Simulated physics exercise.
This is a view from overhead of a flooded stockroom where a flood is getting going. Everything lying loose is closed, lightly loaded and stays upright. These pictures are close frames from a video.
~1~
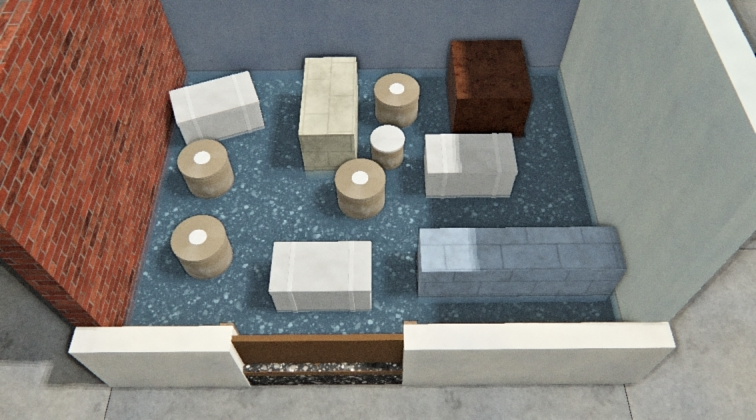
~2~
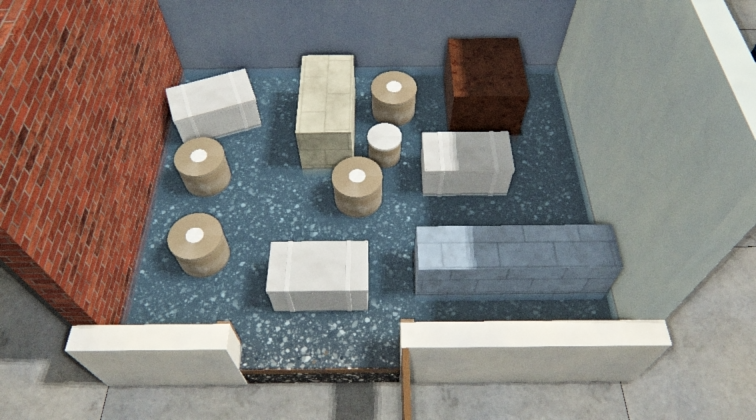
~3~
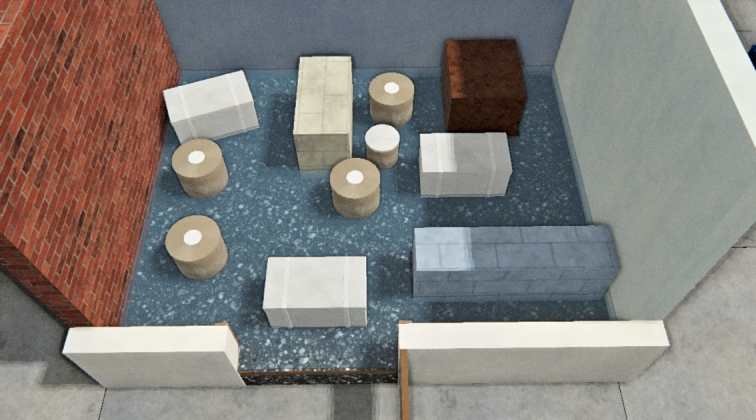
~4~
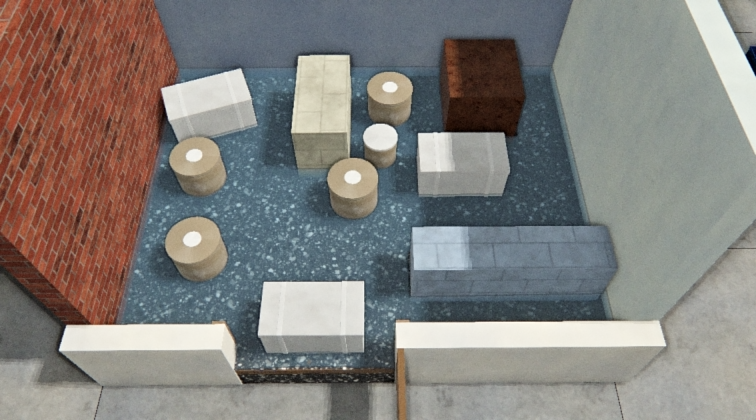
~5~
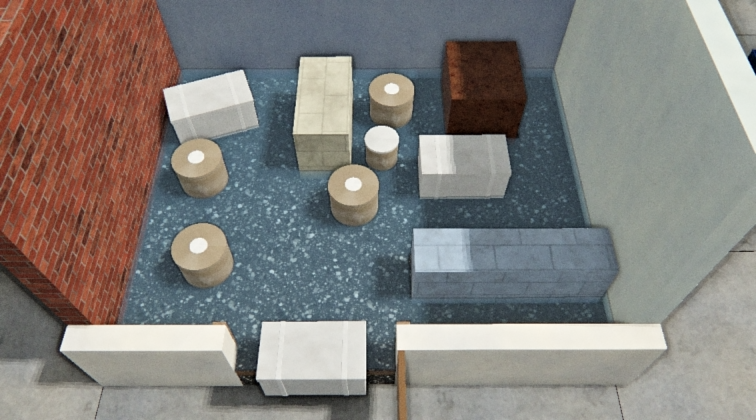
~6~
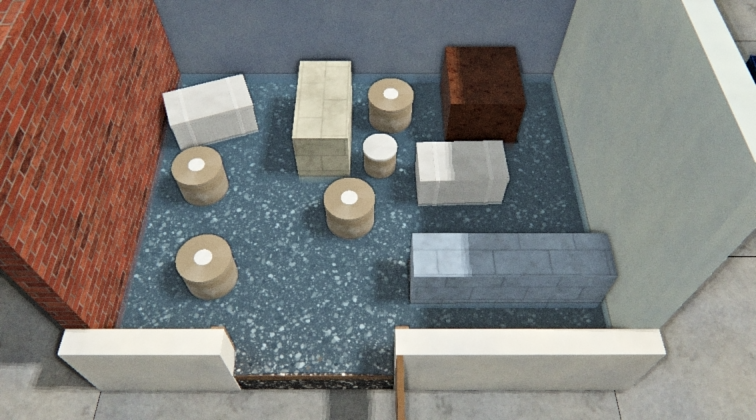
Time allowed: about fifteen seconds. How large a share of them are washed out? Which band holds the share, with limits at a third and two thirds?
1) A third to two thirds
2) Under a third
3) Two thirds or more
3, two thirds or more.
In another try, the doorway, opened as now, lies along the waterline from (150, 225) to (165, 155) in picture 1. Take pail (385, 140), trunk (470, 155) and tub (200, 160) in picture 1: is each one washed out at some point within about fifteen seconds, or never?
Looking at them in turn, number one is held back, number two is held back, and number three is flushed away.
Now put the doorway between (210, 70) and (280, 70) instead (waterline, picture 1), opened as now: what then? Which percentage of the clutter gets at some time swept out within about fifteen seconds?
My guess is close to 50 percent.
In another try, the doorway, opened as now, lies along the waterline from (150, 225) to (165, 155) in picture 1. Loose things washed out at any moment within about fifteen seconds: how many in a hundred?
20 %.
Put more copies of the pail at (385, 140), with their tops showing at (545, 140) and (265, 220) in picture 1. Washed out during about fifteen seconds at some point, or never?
One after the other: Inside, through.
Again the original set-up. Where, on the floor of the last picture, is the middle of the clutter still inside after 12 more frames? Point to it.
Mean position: About (296, 215).
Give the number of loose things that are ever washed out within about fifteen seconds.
I count 6.
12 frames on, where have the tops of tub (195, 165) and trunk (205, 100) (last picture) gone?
First top about at (202, 233); second top about at (196, 135).
A moment on, 1 of 8 are out; 7 afloat.
Next, 3 of 8 are out; 5 afloat.
Later, 5 of 8 are out; 3 afloat.
In the end, 6 of 8 are out; 2 afloat.
